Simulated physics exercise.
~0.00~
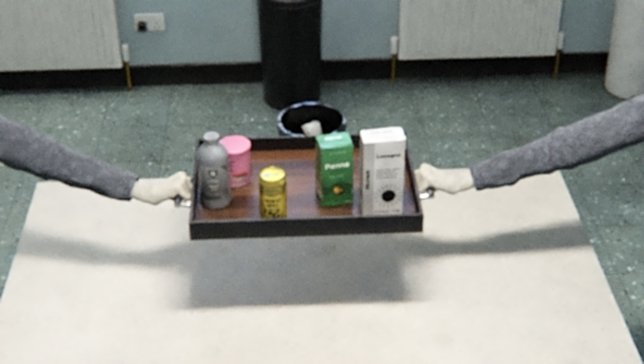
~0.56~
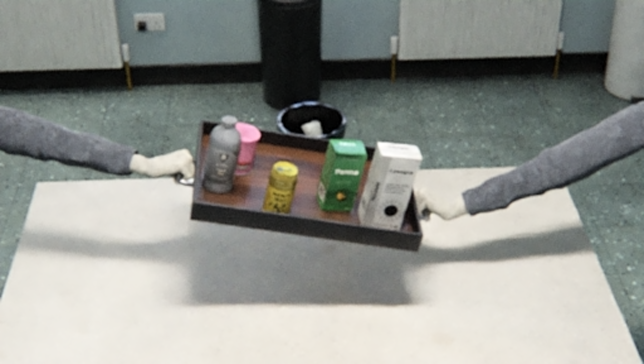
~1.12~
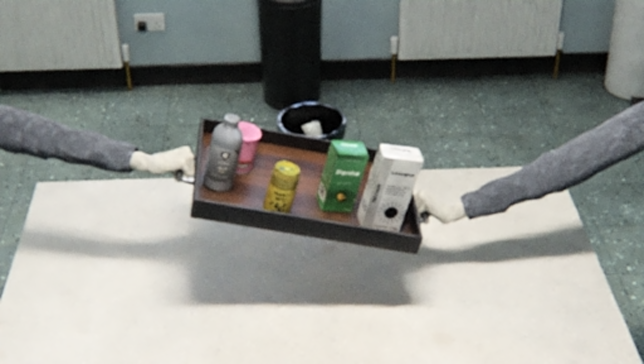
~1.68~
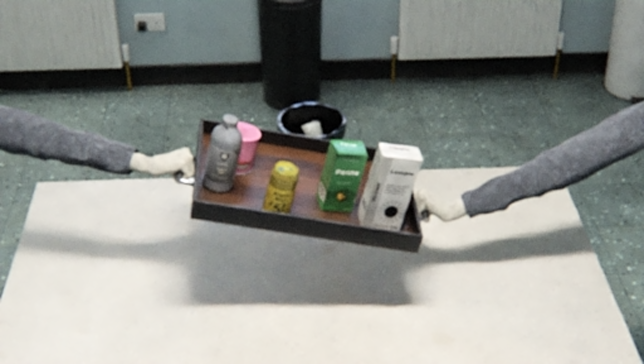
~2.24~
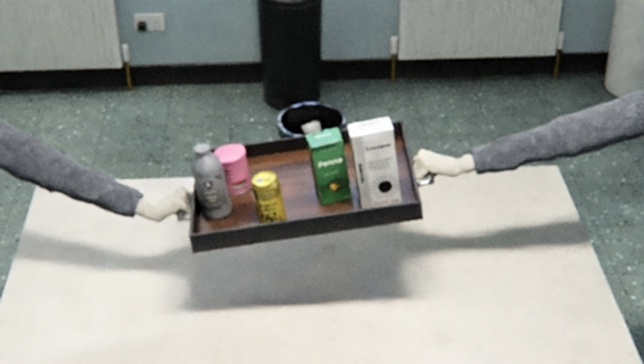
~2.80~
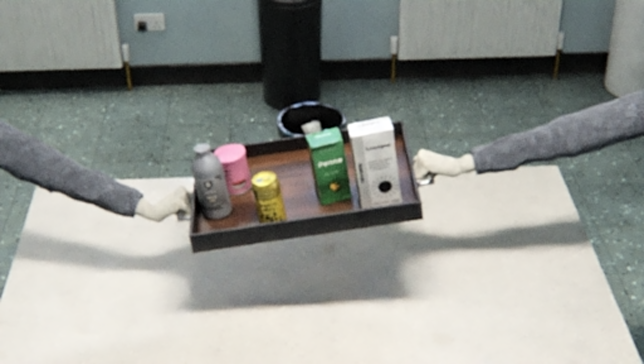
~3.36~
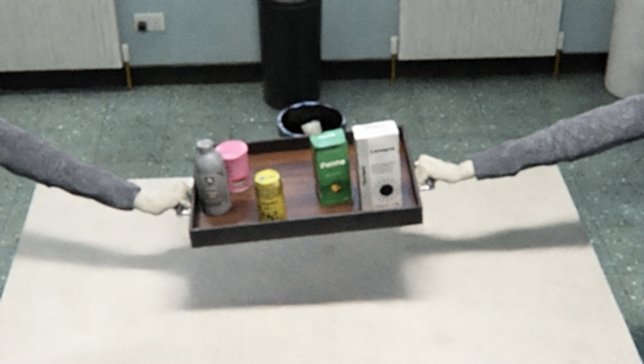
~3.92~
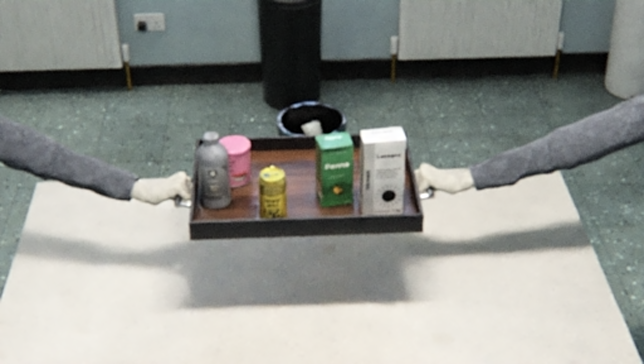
In a room with a green floor and pale blue wall, seen from slightly above and in front, two gloved hands in grey sleeves hold a dark-rimmed tray over a pale table. On it stand a grey bottle and pink tin at left, a yellow can near the middle, and a green carton and white packet at right. The hands tip the tray right edge down, and the items lean with it. After a pause, they tilt it less steeply, left edge down, and hold again. The tray returns to level, with all five items upright in place.
